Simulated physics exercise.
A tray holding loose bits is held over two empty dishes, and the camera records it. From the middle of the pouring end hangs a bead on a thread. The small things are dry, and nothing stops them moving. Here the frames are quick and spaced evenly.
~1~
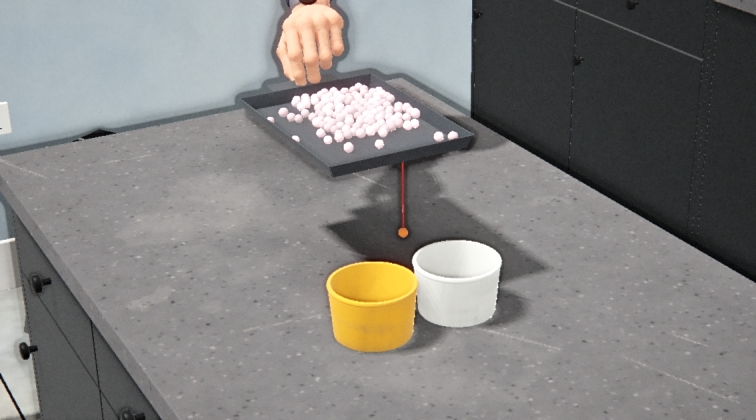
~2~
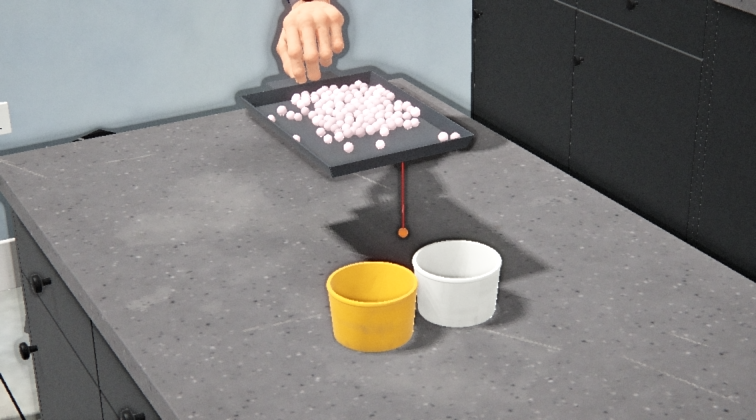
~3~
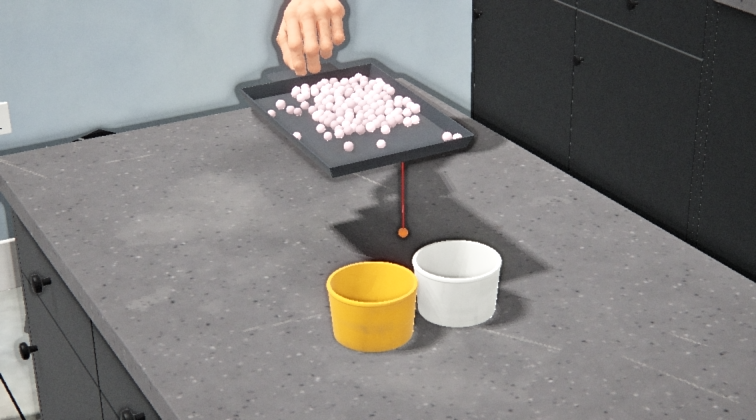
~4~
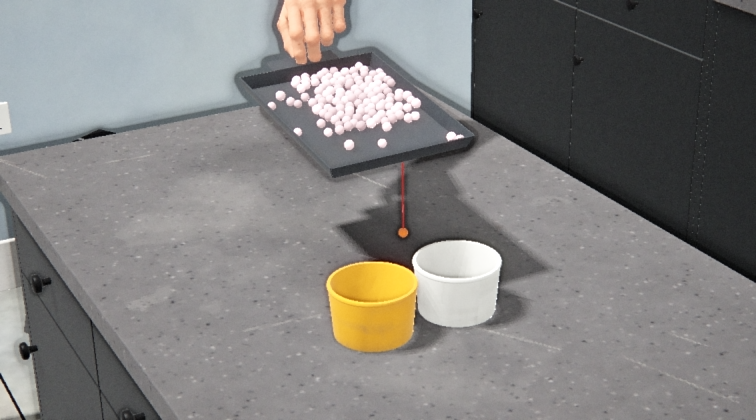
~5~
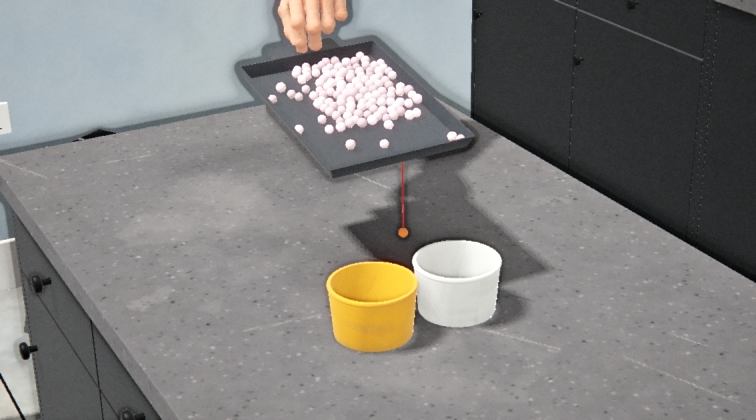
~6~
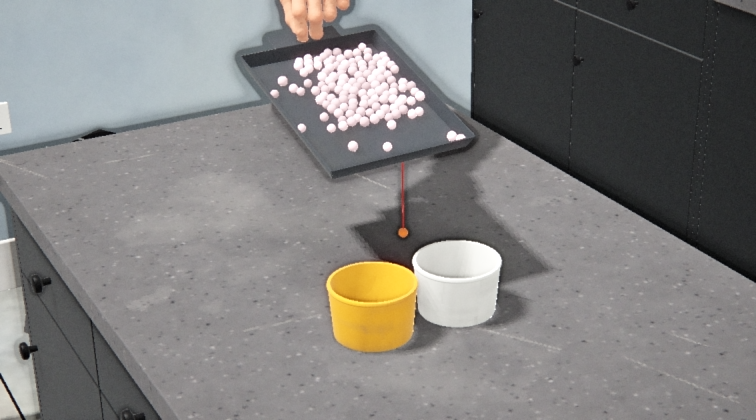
The clip opens on a hand behind a dark tray of small pale pink balls, held above a yellow dish and a white dish on a gray counter. The tray's far end gradually rises, tilting it toward the viewer, and the balls begin to shift while the dishes stay still.
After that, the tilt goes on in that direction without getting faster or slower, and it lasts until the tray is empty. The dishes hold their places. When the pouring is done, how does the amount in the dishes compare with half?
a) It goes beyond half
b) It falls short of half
Option a: It goes beyond half.
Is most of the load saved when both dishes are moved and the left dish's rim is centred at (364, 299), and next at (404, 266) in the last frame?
For the two tries in order: Not as much as half, exceeding half.
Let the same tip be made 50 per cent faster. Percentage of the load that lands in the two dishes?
Near 70 in a hundred.
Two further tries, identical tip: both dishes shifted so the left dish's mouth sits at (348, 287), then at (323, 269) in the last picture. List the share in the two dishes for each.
70 and 30 in a hundred.
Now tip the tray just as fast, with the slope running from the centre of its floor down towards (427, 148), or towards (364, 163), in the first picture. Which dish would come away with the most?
Rightward dish at the first place, Leftward dish at the second.
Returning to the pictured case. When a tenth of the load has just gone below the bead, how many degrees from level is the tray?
50 degrees.
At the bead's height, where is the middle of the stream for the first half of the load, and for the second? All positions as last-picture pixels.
Earlier half at (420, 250), later half at (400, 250).
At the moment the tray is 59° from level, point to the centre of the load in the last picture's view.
Roughly (412, 158).
Shortly afterwards, tray tipped steeply; near two thirds on the tray; a little in the left dish; near a quarter in the right dish; only a few outside both; a little in the air.
Next, tray tipped right over; near a third in the left dish; near a third in the right dish; a little outside both; a little in the air.
Some moments later, tray tipped past a quarter turn; near a third in the left dish; near a third in the right dish; near a quarter outside both.
In the end, tray tipped past a quarter turn; near a third in the left dish; near a third in the right dish; near a quarter outside both.
